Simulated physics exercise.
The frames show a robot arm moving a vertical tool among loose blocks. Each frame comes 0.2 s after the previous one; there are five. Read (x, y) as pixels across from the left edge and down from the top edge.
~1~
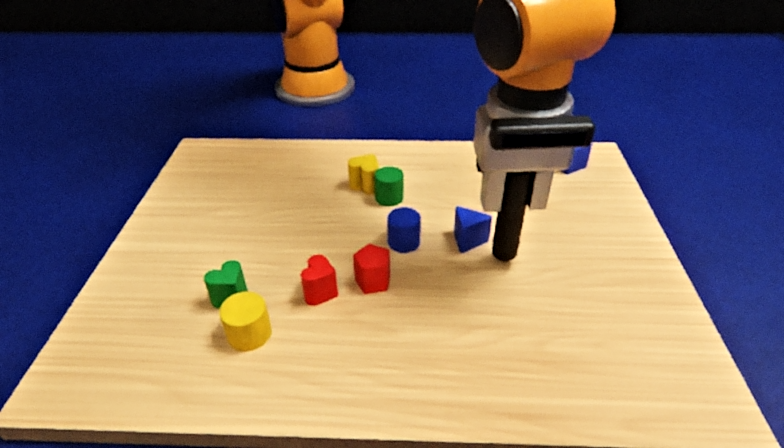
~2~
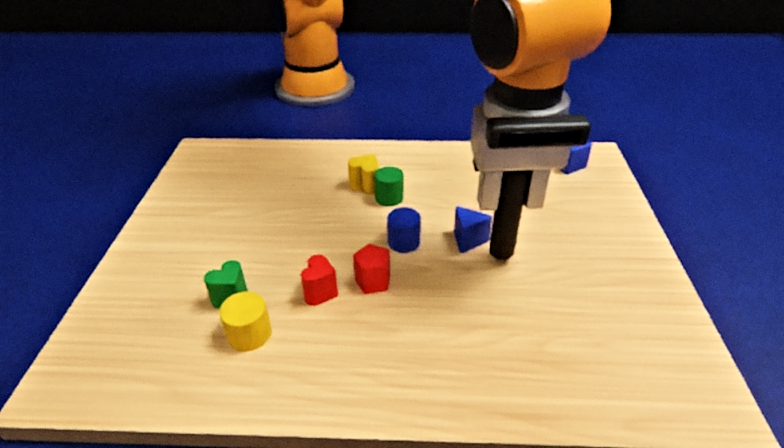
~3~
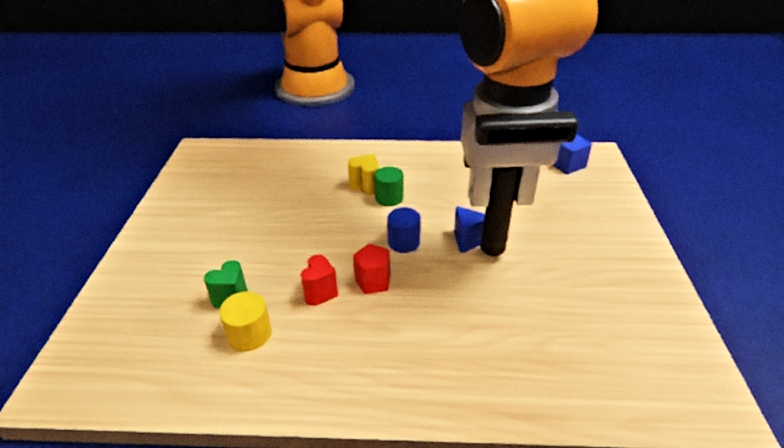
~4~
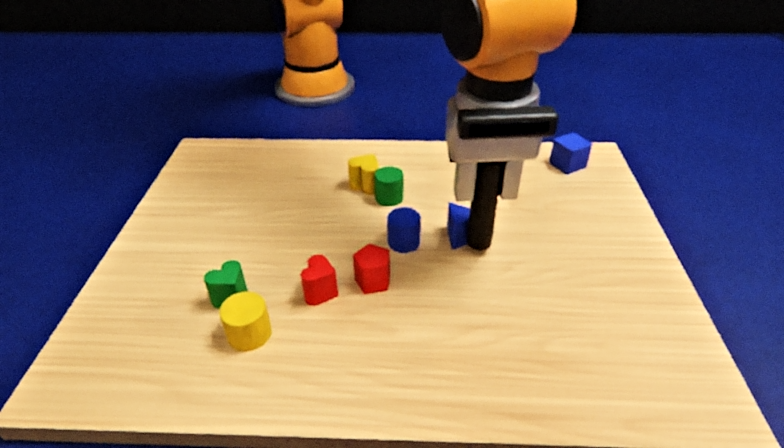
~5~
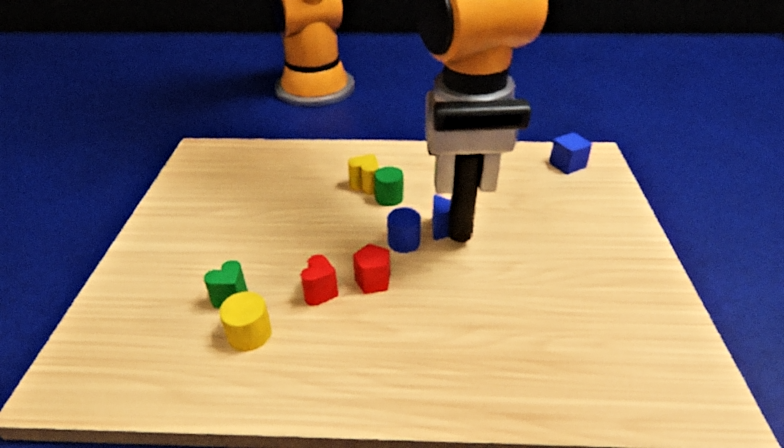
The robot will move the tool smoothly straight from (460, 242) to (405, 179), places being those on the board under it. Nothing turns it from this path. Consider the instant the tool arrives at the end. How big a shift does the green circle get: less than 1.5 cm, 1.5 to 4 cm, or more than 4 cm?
Less than 1.5 cm.
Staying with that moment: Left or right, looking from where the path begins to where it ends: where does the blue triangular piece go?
It heads left.
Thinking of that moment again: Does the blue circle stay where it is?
Yes, that is how it ends up.
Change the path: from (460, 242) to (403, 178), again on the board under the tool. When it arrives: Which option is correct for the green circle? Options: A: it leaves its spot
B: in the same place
A (it leaves its spot)
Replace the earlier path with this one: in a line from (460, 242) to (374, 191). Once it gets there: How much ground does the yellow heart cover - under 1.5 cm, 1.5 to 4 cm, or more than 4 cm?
Displaced 1.5 to 4 cm.
On the path given first. One third of the way, tool (440, 212); blue triangular piece (420, 187), turned 45° anticlockwise.
Two thirds of the way, tool (422, 191); yellow heart (362, 160); green circle (381, 174); blue triangular piece (403, 181), turned 100° anticlockwise.
At the end, tool (405, 172); yellow heart (362, 160); green circle (381, 174); blue circle not moved; blue triangular piece (403, 181), turned 100° anticlockwise.
